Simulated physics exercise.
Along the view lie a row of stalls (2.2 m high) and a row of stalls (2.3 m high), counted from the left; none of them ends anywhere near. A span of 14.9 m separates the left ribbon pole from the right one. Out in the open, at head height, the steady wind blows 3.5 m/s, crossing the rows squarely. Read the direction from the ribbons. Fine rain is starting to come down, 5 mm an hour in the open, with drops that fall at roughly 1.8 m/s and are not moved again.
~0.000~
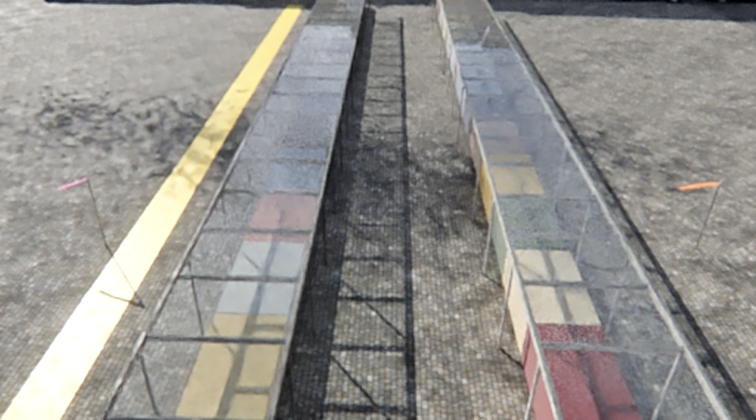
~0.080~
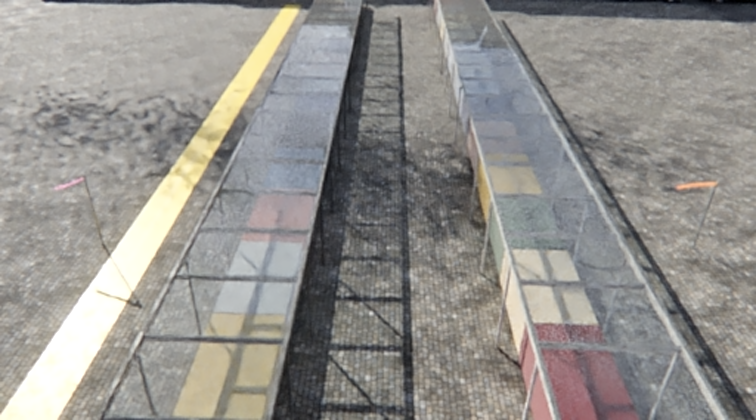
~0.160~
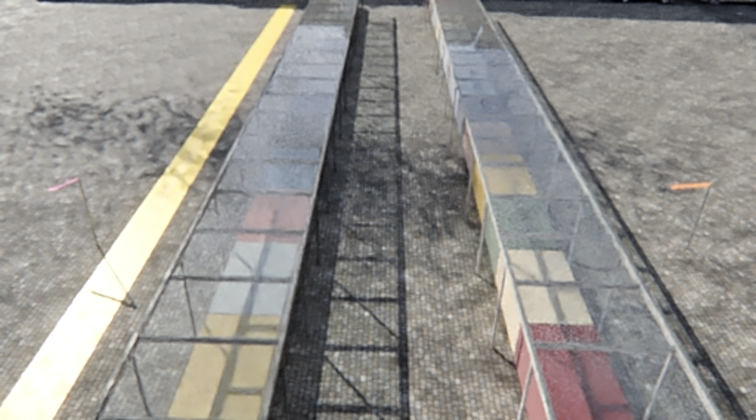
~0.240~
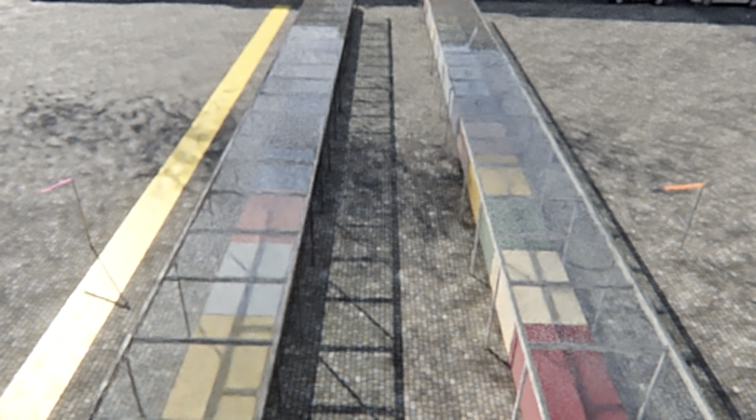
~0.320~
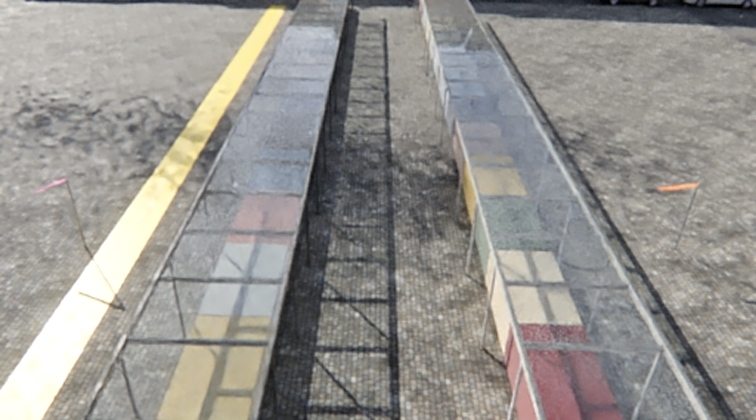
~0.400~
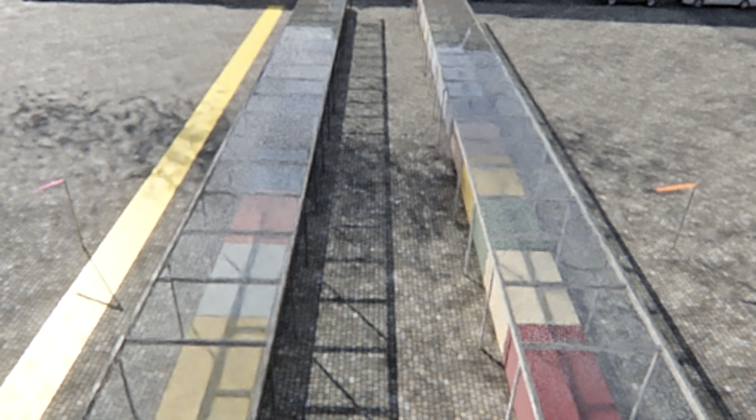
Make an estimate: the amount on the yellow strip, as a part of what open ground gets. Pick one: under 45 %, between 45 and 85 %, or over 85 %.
Between 45 and 85 %.
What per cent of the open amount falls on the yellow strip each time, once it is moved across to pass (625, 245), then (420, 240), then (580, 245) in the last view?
Roughly 100 per cent, 20 per cent and 100 per cent in that order.
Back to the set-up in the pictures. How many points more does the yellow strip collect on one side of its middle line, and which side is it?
More on the left-hand part: About 50 points.
10 minutes on, 0.5 mm on the yellow strip, 0.8 mm in the open.
30 minutes on, 1.5 mm on the yellow strip, 2.5 mm in the open.
60 minutes on, 3.1 mm on the yellow strip, 5.0 mm in the open, so the yellow strip has 61 % of the open amount; the left half of it has 86 %, the right half 37 %.
